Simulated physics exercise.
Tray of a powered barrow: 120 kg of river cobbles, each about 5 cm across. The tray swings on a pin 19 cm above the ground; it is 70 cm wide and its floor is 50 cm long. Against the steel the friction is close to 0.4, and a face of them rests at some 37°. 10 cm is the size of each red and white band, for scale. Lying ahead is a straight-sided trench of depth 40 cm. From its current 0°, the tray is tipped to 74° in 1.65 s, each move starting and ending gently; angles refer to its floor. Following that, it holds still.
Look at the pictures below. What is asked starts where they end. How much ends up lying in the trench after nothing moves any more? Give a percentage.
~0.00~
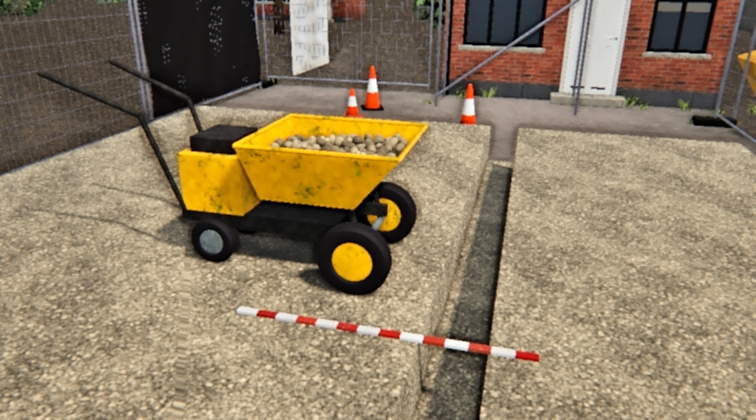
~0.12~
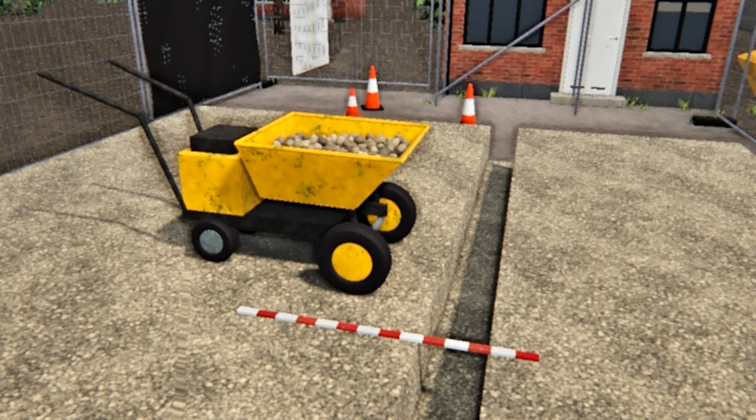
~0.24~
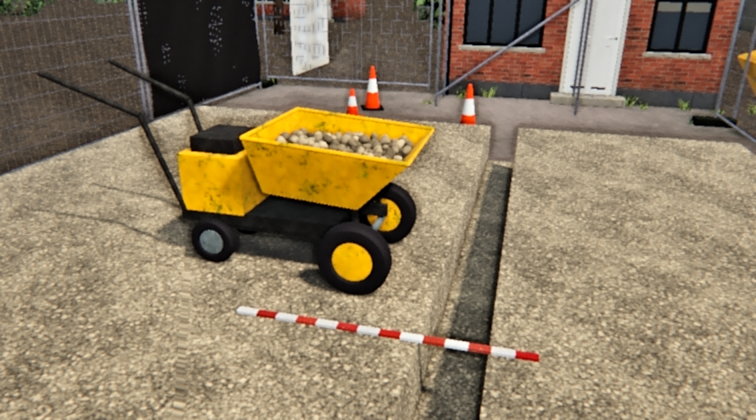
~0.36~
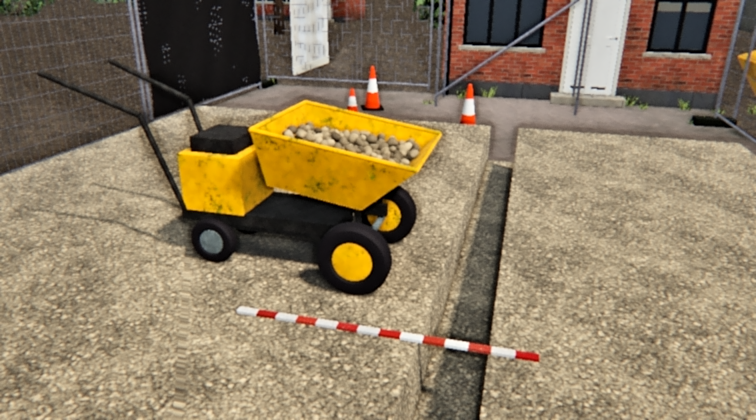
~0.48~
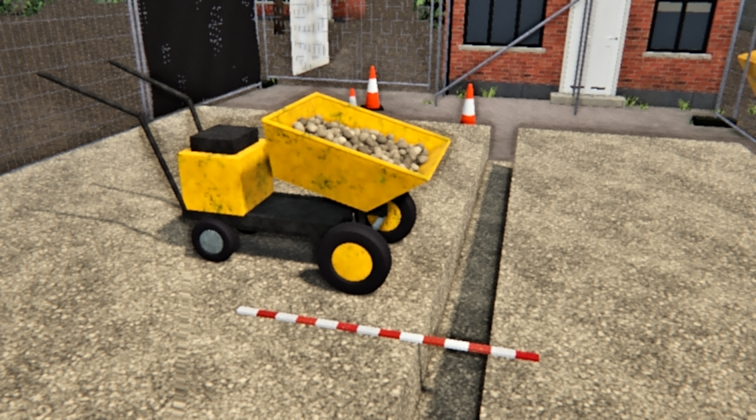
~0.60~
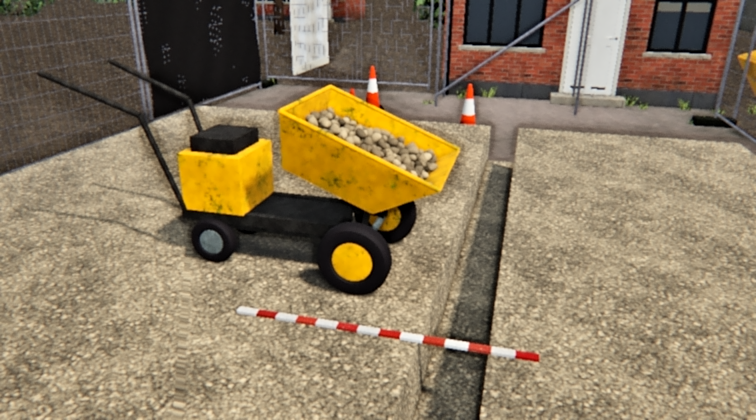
A share of about 50 per cent.
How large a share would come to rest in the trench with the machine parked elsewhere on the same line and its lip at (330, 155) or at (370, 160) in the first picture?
Around 85 and then 85 percent.
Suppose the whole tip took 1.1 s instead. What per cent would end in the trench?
Roughly 45 per cent would.
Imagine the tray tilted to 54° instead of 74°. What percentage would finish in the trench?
It would be near 30 per cent.
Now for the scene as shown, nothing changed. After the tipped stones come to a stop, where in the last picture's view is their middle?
(503, 279).
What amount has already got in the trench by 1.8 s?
By that moment, roughly 20 per cent of the load.
After 1.2 s the floor is at 63°; 99 % in the tray, 1 % in the trench; the foremost stones are at (490, 235).
After 1.8 s the floor is at 74°; 42 % in the tray, 19 % in the trench, 38 % past the trench; the foremost stones are at (587, 289).
After 2.1 s the floor is at 74°; 14 % in the tray, 33 % in the trench, 53 % past the trench; the foremost stones are at (649, 300).
After 4.1 s the floor is at 74°; 0 % in the tray, 50 % in the trench, 50 % past the trench; the foremost stones are at (668, 297).
